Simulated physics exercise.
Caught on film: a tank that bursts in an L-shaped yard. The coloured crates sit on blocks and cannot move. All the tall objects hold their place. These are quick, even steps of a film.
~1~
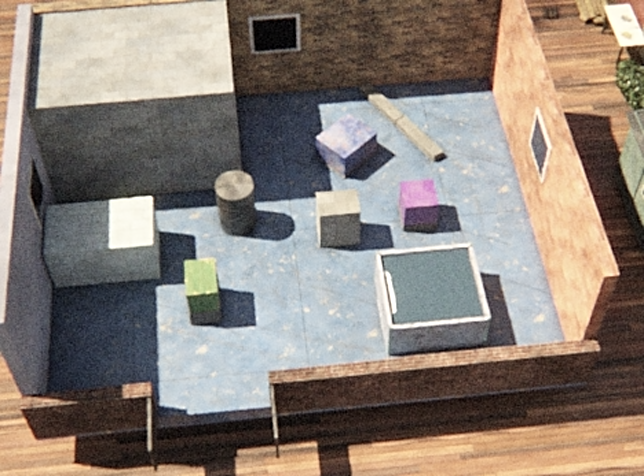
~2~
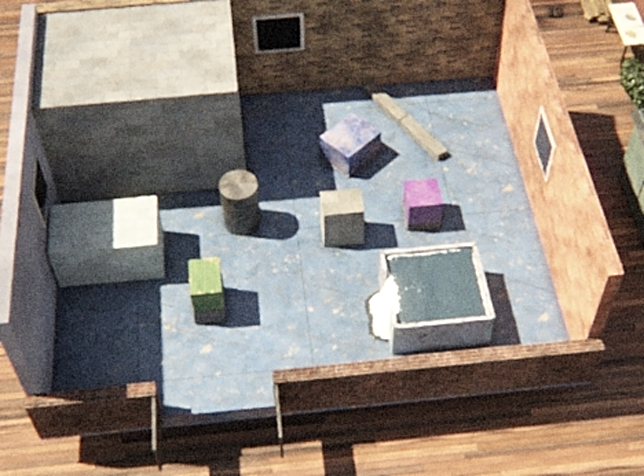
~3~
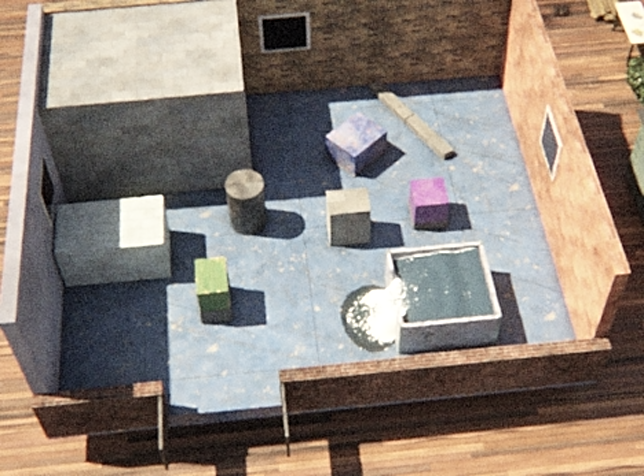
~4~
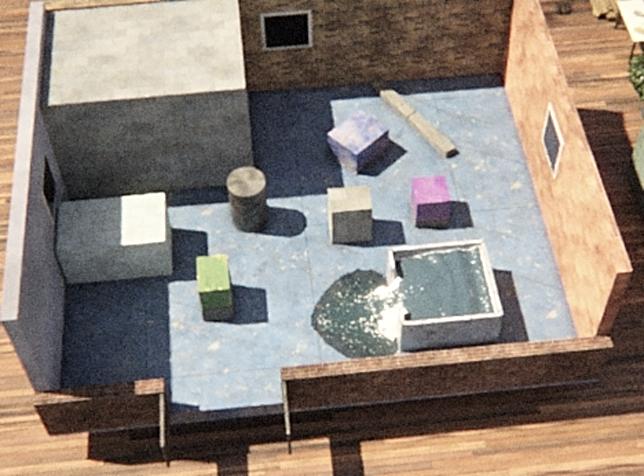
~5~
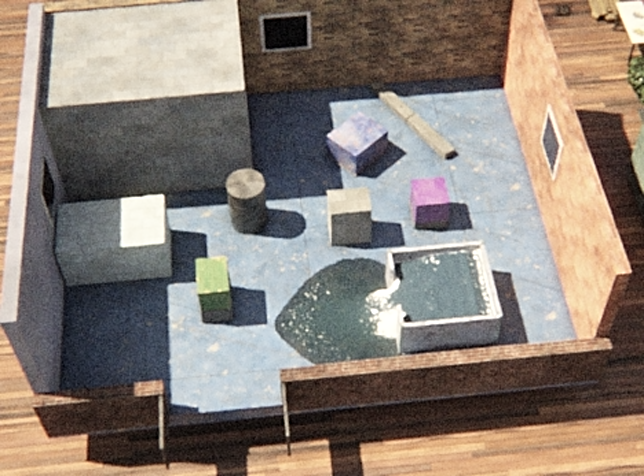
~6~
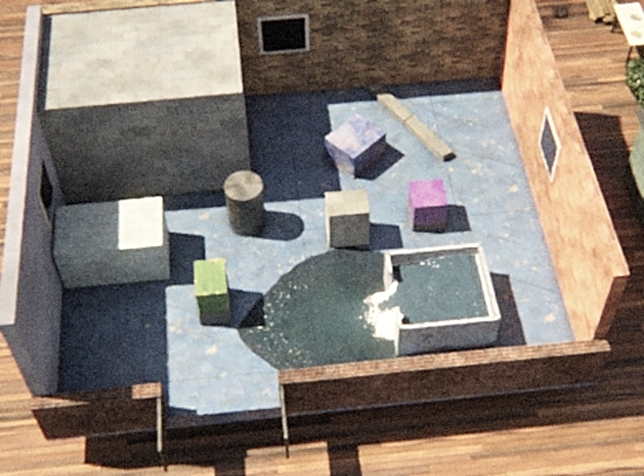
A large grey block fills the back left corner of a walled, blue-floored yard on wooden planks, seen from high above, the view shifting slightly. A low grey block with a white patch, a dark cylinder, green, beige, magenta and purple boxes and a plank surround a white-rimmed tank at right. The tank bursts on its left side, and dark, glinting water spreads leftward across the floor to the green box.
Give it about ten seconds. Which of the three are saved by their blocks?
In the end: The green crate stays dry; the purple crate stays dry; the blue crate gets wet.
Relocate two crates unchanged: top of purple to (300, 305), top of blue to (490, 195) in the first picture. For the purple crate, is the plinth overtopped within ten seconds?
Then: Purple crate is soaked.
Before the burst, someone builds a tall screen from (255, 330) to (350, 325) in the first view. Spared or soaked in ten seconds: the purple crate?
My reading: Purple crate remains dry.
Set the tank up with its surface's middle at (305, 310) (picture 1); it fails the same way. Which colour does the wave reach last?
Last comes the one in purple.
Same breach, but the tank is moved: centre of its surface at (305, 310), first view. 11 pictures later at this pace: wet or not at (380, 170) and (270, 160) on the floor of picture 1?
One after the other: Clear, no water.
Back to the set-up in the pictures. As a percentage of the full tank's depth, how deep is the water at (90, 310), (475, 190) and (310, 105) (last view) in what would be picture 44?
About 14, 0 and 0 per cent.
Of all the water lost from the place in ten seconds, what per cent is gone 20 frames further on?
Some 30 per cent.
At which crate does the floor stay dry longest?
That is the one in purple.
A moment on, water covers 25 % of the floor; the green crate water round its plinth, the purple crate not reached, the blue crate not reached.
Next, water covers 35 % of the floor; the green crate water round its plinth, the purple crate not reached, the blue crate not reached.
Then, water covers 40 % of the floor; the green crate water round its plinth, the purple crate not reached, the blue crate not reached.
Later, water covers 55 % of the floor; the green crate water round its plinth, the purple crate not reached, the blue crate water round its plinth.
In the end, water covers 65 % of the floor; the green crate stayed above the water, the purple crate stayed above the water, the blue crate was topped.
